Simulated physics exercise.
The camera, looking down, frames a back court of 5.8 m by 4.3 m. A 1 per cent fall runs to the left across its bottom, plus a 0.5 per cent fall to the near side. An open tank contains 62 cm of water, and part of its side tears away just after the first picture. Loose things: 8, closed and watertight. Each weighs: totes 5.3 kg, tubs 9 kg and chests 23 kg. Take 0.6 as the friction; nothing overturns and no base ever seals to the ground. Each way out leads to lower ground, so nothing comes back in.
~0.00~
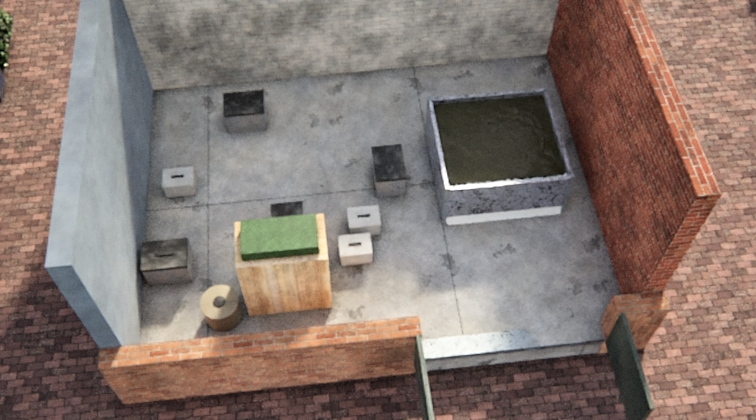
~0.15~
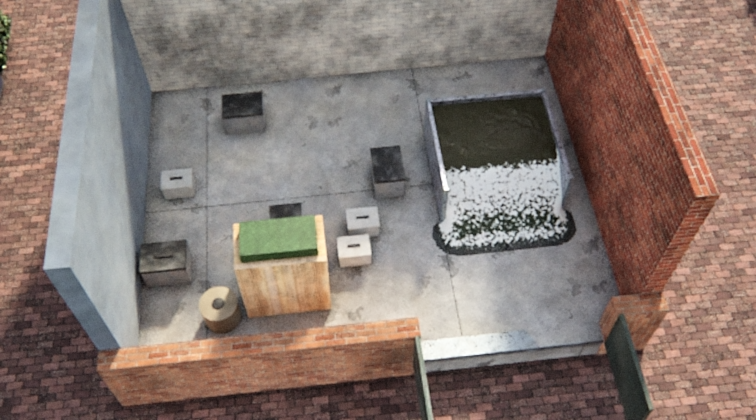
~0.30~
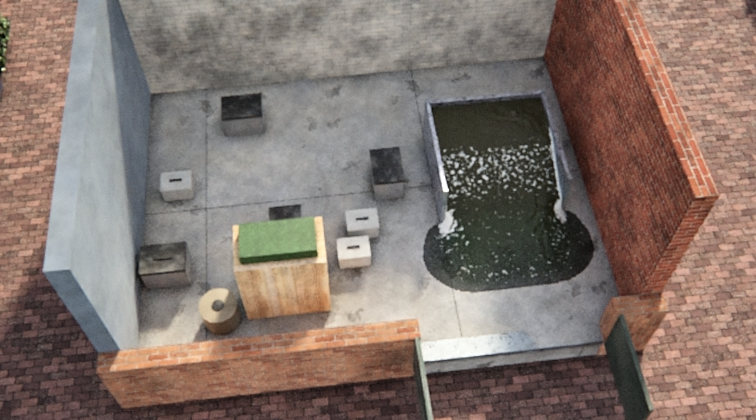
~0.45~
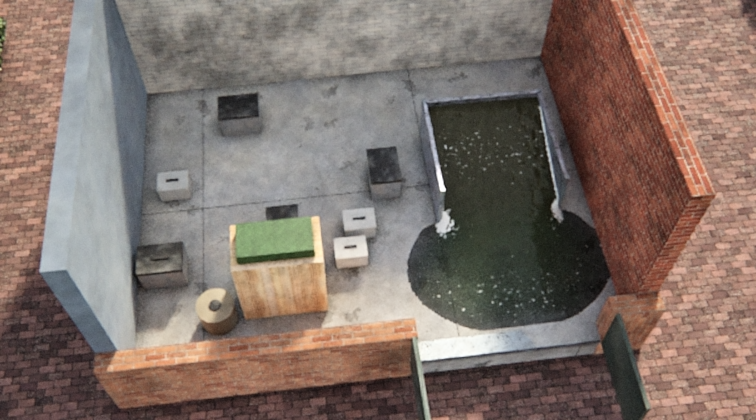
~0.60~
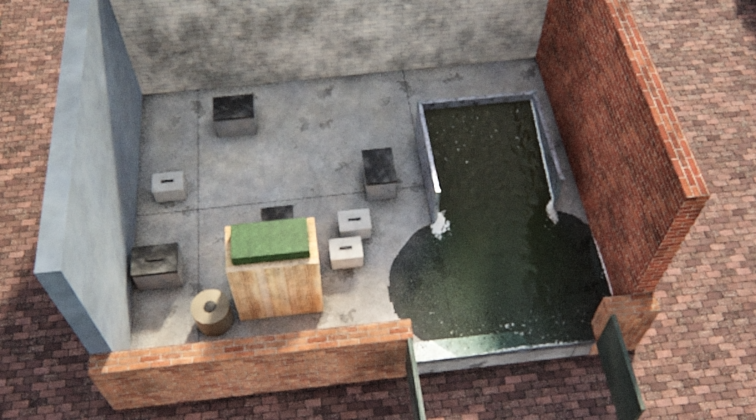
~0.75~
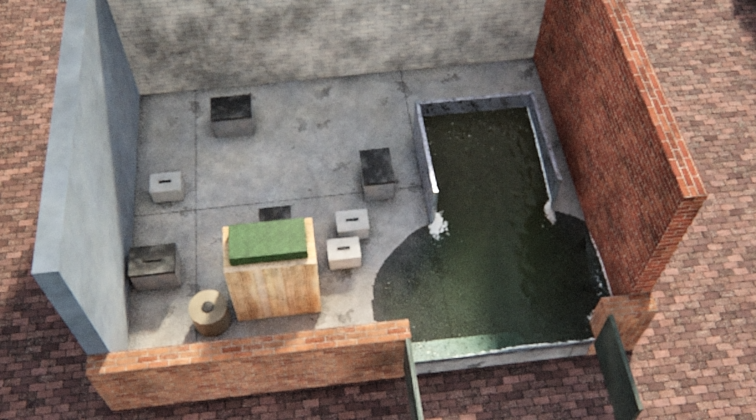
A tank of dark green water stands at the right of a grey-floored court, seen from above, with brick, pale grey and blue-grey walls around it. Dark and white boxes, a round tan tub and a green-topped wooden block sit to the left. The tank's near side gives way, white-flecked water pours out and spreads into a dark rounded pool toward the near edge, the boxes stay put, and the view drifts slightly.
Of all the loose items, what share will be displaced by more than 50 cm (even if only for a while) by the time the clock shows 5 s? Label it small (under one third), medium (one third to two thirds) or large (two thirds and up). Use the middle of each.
Small.
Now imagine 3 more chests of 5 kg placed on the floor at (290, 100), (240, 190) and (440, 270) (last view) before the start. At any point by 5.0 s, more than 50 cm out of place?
Within it, within it, beyond it.
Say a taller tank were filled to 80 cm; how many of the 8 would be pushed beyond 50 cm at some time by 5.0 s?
0.
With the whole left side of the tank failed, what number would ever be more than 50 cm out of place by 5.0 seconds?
Then the count would be 8.
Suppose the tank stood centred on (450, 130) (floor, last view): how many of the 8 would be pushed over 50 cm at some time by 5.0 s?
That would give 0.
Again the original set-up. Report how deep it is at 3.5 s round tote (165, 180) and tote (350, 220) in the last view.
I'd estimate 0 cm for the first and 0 cm for the second.
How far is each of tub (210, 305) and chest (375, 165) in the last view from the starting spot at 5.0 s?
The first is off by 0 cm, the second by 0 cm.
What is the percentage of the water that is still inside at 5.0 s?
Around 28 per cent of the water is still in there.
After 1.1 s 0 of 8 are over 50 cm from their spots; 0 afloat.
After 2.2 s 0 of 8 are over 50 cm from their spots; 0 afloat.
After 3.5 s 0 of 8 are over 50 cm from their spots; 0 afloat.
After 5.0 s 0 of 8 are over 50 cm from their spots, and 0 have been at some point; 0 afloat.
